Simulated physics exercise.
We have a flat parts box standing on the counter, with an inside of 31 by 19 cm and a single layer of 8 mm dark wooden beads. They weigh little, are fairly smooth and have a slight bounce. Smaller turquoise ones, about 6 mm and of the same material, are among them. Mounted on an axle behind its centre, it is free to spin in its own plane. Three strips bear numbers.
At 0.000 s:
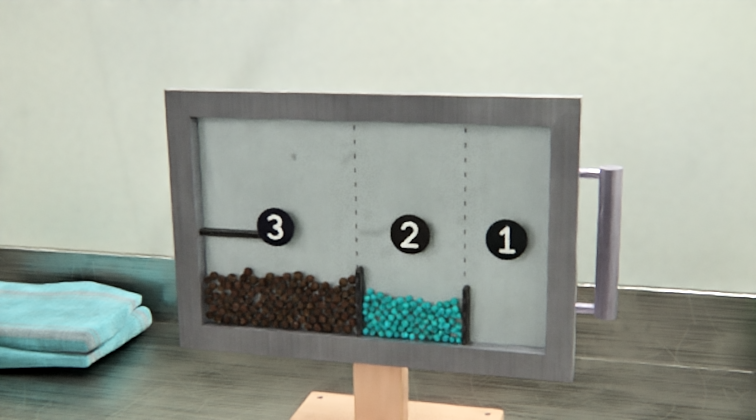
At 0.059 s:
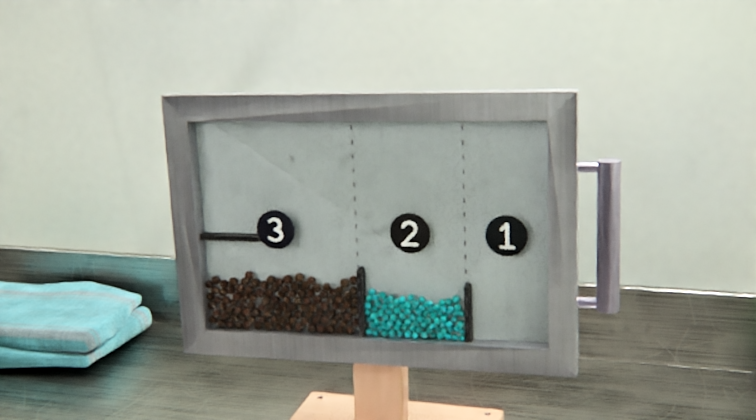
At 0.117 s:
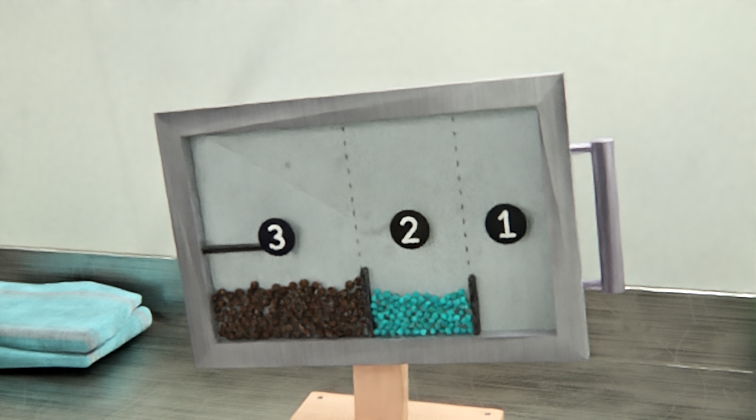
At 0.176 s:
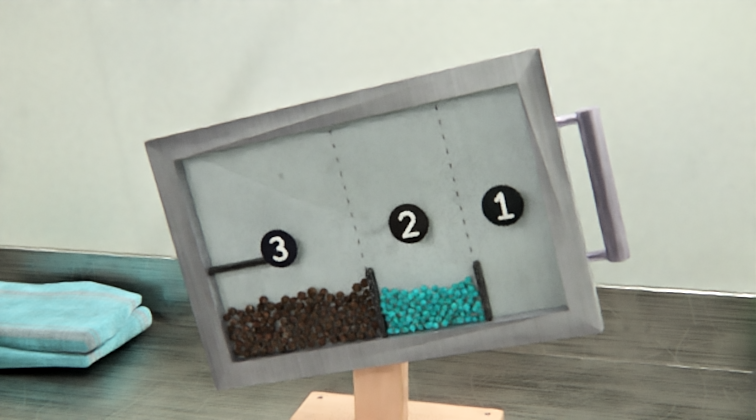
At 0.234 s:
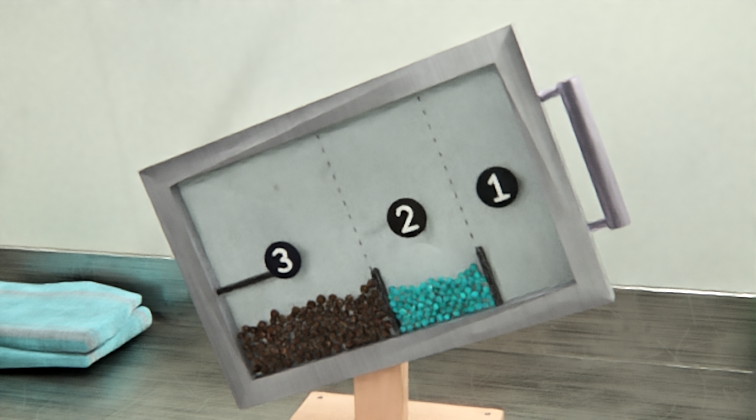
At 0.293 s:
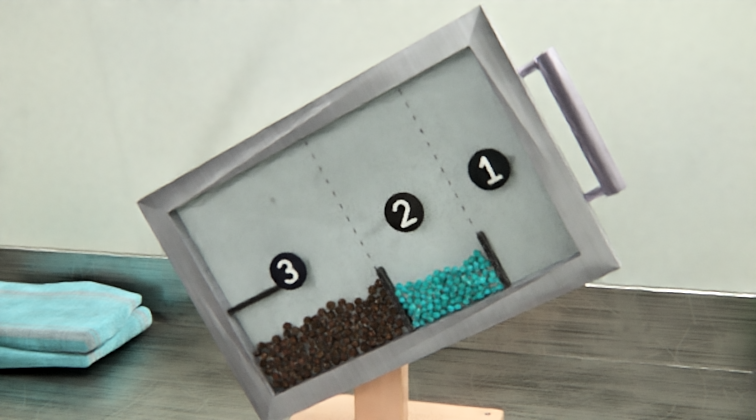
Flat grey box of brown and turquoise beads rotating steadily anticlockwise on its stand, its right side rising and beads shifting slightly.
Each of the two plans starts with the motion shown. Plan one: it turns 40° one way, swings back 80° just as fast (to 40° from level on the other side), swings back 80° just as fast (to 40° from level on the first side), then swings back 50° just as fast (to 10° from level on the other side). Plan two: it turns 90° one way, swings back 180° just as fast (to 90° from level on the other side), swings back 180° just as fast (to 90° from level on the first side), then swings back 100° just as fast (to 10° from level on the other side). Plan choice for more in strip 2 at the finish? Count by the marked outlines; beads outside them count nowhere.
One.
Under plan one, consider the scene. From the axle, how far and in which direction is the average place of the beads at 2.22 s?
Left: About 1 cm; below: About 8 cm.
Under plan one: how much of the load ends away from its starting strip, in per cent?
I'd guess roughly 0 percent, give or take.
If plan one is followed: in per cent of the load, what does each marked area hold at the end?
In per cent: Strip 1 holds 0, strip 2 holds 45, strip 3 holds 55.
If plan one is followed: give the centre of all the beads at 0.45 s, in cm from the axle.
Position estimate: Right 3 cm, below 7 cm.
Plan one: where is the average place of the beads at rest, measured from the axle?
Left: About 4 cm; below: About 7 cm.
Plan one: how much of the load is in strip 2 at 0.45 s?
That comes to some 45 percent of the load.
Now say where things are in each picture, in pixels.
Level; about 200 beads; beads centred (338, 309); top one (248, 272); no. 1 (506, 240), no. 2 (410, 235), no. 3 (276, 227), in the first picture.
Turned 2° anticlockwise; beads centred (340, 310); top one (354, 280), in the second picture.
Turned 6° anticlockwise; beads centred (347, 312); top one (358, 282); wall ends (472, 278), (364, 271), (263, 247), in the third picture.
Turned 14° anticlockwise; beads centred (358, 315); top one (468, 281), in the fourth picture.
Turned 21° anticlockwise; beads centred (369, 317); top one (474, 267), in the fifth picture.
Turned 29° anticlockwise; beads centred (381, 317); top one (477, 253); no. 1 (489, 169), no. 2 (404, 212), no. 3 (288, 271), in the sixth picture.
Plan one. After 0.45 s, it stands 40° anticlockwise; the beads' middle is 3 cm right of and 7 cm below the centre; no. 2, 45 %, no. 3, 55 %.
After 2.22 s, it stands 15° anticlockwise; the beads' middle is 1 cm left of and 8 cm below the centre; no. 2, 45 %, no. 3, 55 %.
After 2.48 s, it stands 10° clockwise; the beads' middle is 4 cm left of and 7 cm below the centre; no. 2, 45 %, no. 3, 55 %.
At rest by 2.9 s, it stands 10° clockwise; no. 1, 0 %, no. 2, 45 %, no. 3, 55 %.
Plan two would end with no. 1, 10 %, no. 2, 30 %, no. 3, 60 %.
